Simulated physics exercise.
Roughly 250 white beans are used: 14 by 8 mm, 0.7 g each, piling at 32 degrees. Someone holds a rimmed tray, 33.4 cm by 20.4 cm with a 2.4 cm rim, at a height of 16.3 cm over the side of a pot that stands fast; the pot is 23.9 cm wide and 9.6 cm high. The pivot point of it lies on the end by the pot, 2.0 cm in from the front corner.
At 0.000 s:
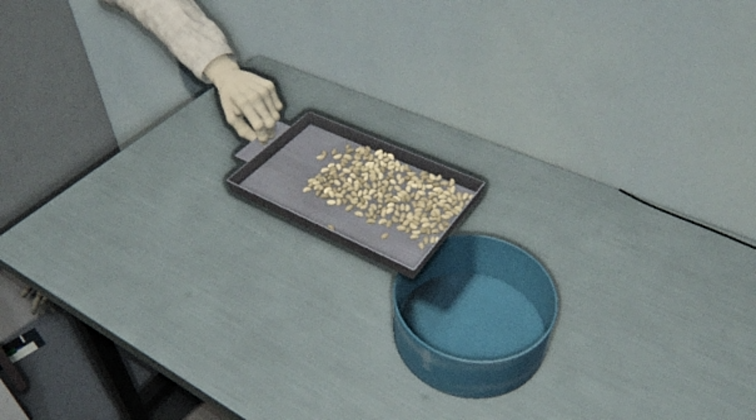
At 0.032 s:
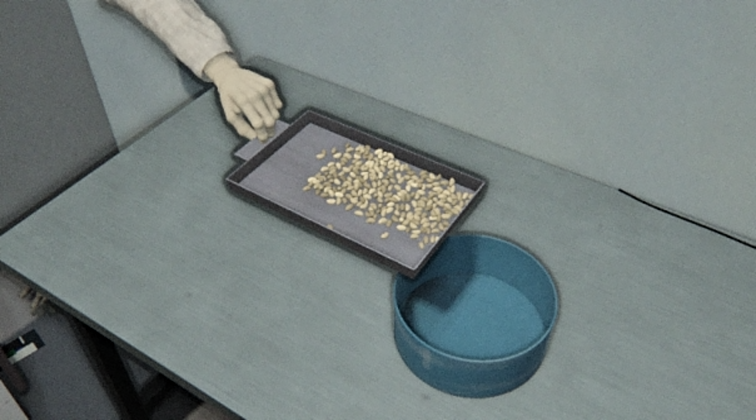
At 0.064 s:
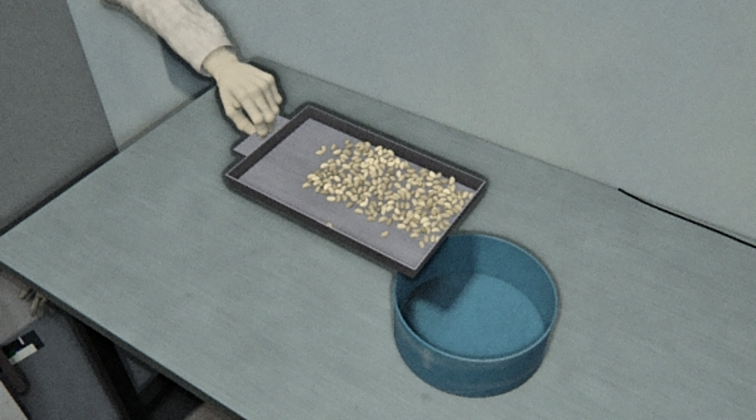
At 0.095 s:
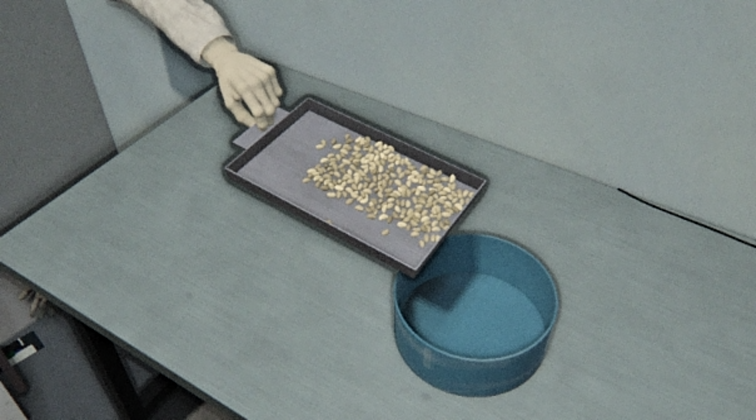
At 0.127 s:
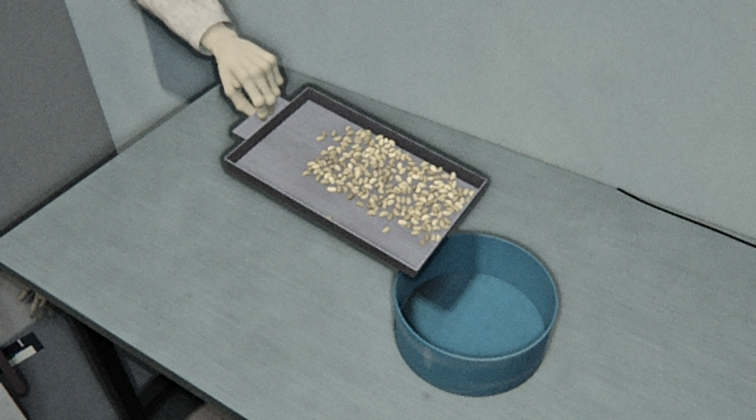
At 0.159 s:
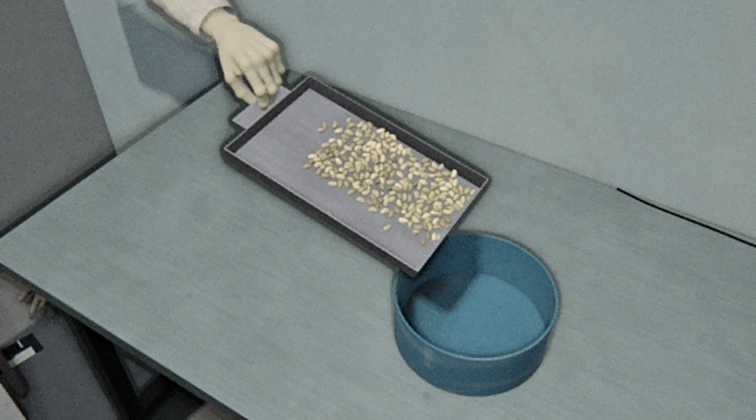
A hand slowly raises the handle end of a tray of pale beans beside a blue pot.
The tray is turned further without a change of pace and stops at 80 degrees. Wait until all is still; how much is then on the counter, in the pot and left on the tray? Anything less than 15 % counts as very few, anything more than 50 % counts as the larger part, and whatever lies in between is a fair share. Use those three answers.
Counter: Very few. Pot: The larger part. Tray: A fair share.
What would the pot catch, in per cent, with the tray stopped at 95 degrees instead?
In that case some 95 per cent.
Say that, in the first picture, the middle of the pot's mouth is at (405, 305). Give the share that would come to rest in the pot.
I'd put it at around 50 per cent.
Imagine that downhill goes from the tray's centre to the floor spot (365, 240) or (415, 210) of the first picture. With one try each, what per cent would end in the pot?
I'd put it at about 30 per cent for the first tilt and about 60 per cent for the second.
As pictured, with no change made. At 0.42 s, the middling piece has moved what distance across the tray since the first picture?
Around 3 centimetres.
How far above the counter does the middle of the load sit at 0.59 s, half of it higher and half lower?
Roughly 22 cm above the counter.
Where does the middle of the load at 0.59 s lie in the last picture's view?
Estimated centre of load: Around (451, 217).
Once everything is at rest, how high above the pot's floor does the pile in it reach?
2.0 cm.
After 0.42 s, tilt 47 degrees; the tray holds 100 %, the pot 0 %.
Then, at 0.59 s, tilt 69 degrees; the tray holds 100 %, the pot 0 %.
After 0.89 s, tilt 80 degrees; the tray holds 30 %, the pot 65 %.
In the end, at 2.1 s, counter 0 %, pot 75 %, tray 25 %.
